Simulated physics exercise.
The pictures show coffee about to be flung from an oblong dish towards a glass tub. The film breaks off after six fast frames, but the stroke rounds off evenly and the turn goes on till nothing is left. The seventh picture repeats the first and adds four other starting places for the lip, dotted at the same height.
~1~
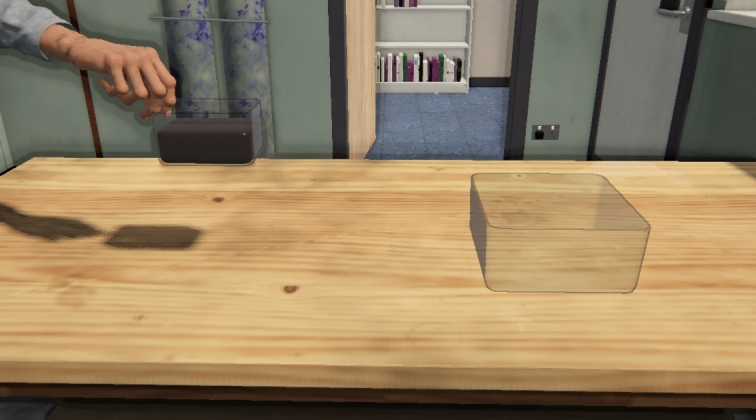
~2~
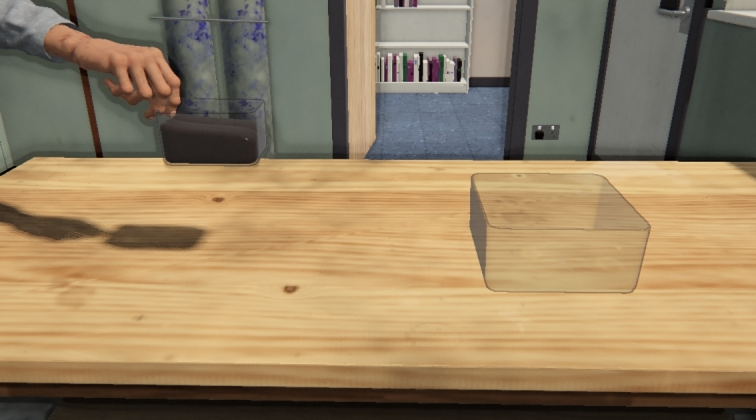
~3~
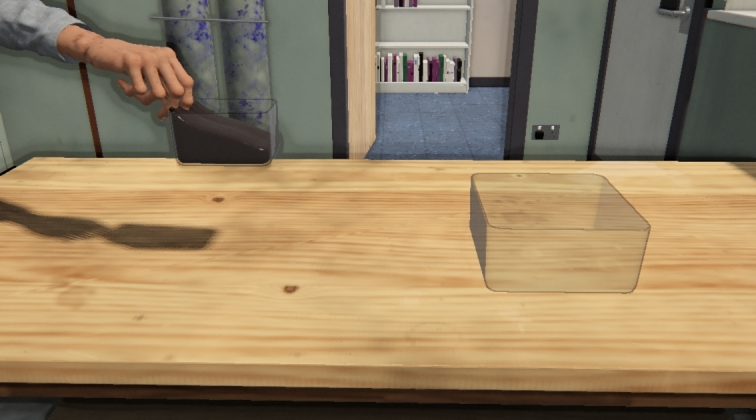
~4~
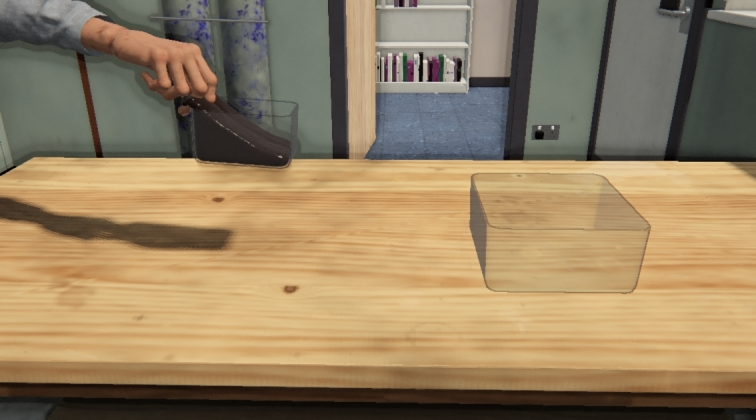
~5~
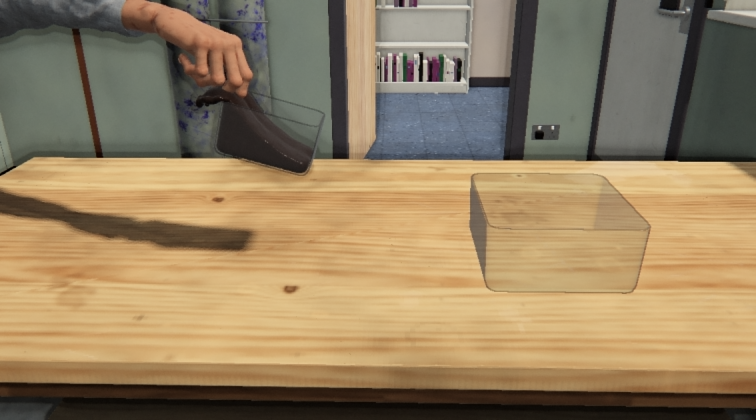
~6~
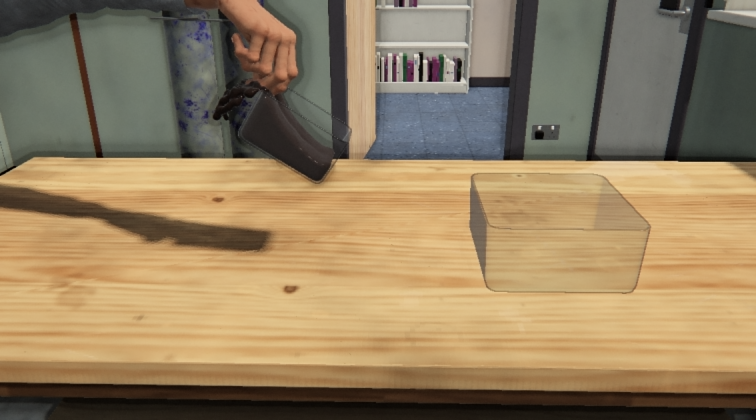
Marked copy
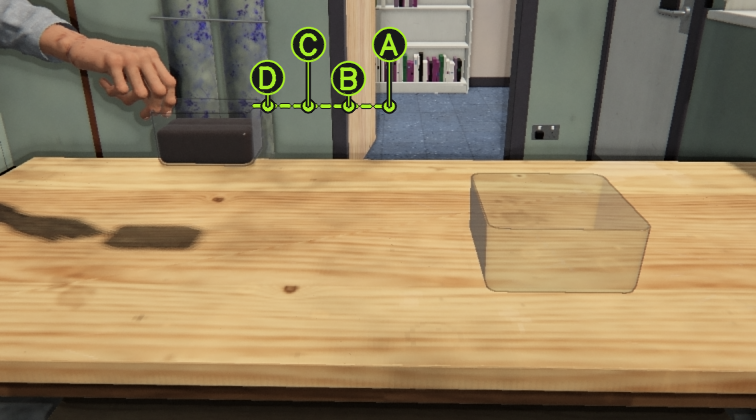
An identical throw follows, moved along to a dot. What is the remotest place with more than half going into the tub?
Take C.
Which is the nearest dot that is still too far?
That would be D.
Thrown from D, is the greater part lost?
Yes.
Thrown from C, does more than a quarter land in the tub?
Yes, clearly.
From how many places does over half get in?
Three of the four.
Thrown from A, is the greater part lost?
No, not at all.
On the marked copy, A at (389, 106); B at (348, 106); C at (308, 106); D at (267, 105).
If A is chosen, about 68 % lands in the tub, 9 % falls short and 23 % goes beside or beyond.
If B is chosen, about 82 % lands in the tub, 15 % falls short and 3 % goes beside or beyond.
If C is chosen, about 63 % lands in the tub, 34 % falls short and 3 % goes beside or beyond.
If D is chosen, about 31 % lands in the tub, 56 % falls short and 13 % goes beside or beyond.
